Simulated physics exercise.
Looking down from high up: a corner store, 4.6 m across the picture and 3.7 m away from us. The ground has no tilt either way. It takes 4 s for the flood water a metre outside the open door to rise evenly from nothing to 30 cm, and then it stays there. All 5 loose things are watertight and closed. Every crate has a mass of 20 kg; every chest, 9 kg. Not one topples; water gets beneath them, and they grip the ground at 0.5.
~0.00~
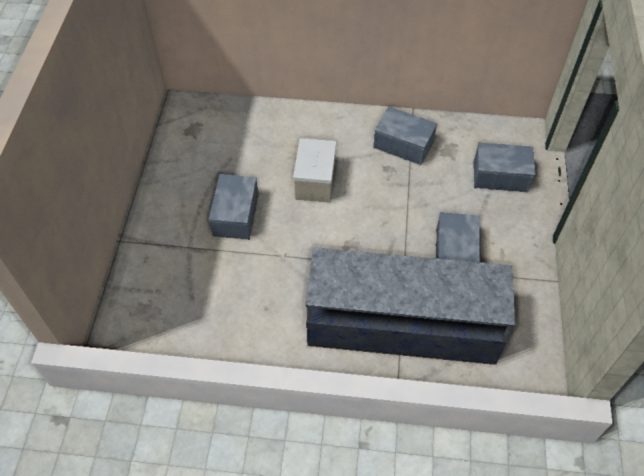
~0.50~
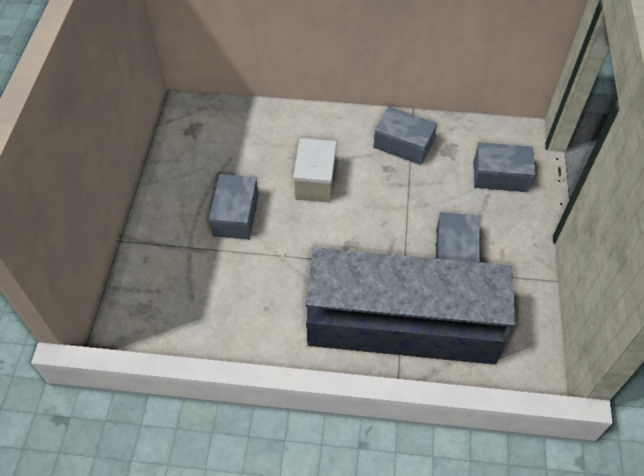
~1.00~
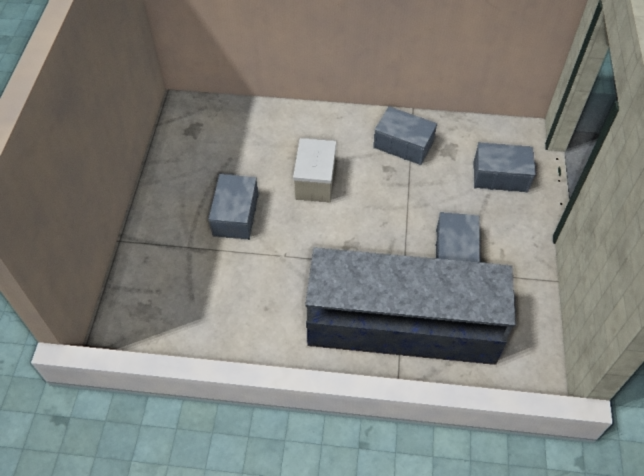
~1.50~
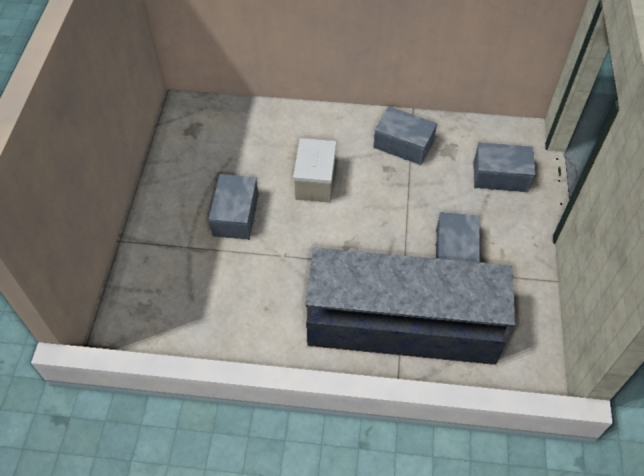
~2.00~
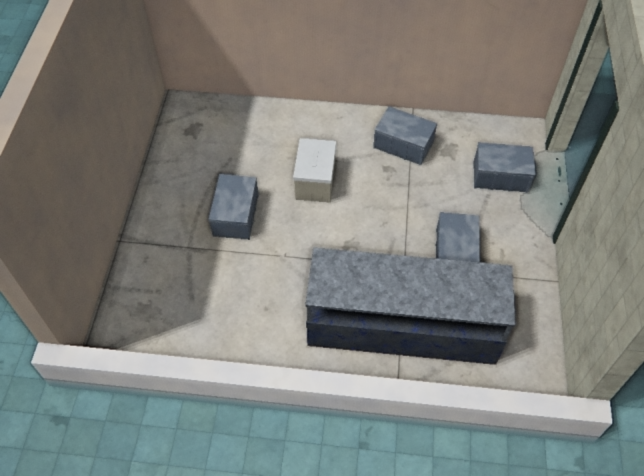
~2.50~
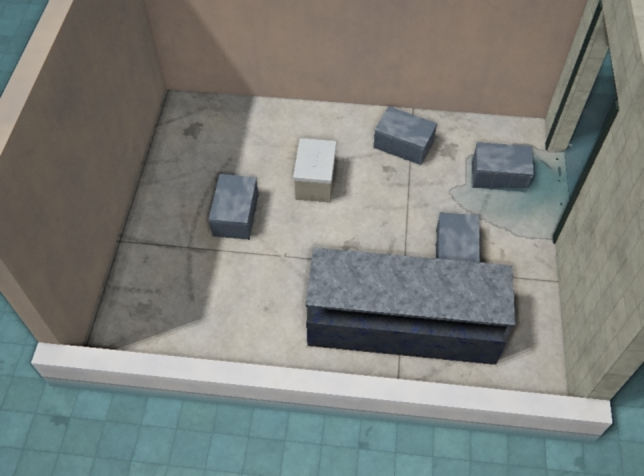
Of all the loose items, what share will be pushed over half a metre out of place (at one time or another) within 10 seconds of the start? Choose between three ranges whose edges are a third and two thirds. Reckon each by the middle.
The range is the highest, two thirds or more.
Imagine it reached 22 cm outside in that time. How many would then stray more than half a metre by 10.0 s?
Then the count would be 4.
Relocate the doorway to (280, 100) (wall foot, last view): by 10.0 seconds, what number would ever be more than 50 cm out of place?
Then the count would be 4.
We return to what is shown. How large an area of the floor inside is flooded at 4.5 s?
Roughly 8.0 m2.
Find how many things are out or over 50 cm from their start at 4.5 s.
By that time the total stands at 2.
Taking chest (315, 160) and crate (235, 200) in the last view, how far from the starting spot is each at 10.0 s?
150 cm and 150 cm respectively.
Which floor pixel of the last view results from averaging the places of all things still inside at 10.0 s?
Around (216, 282).
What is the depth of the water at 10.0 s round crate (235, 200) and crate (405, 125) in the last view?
I'd estimate 21 cm for the first and 18 cm for the second.
After 3.5 s 0 of 5 are over 50 cm from their spots; 0 afloat.
After 4.5 s 2 of 5 are over 50 cm from their spots; 0 afloat.
After 7.0 s 5 of 5 are over 50 cm from their spots; 3 afloat.
After 10.0 s 5 of 5 are over 50 cm from their spots, and 5 have been at some point; 5 afloat.
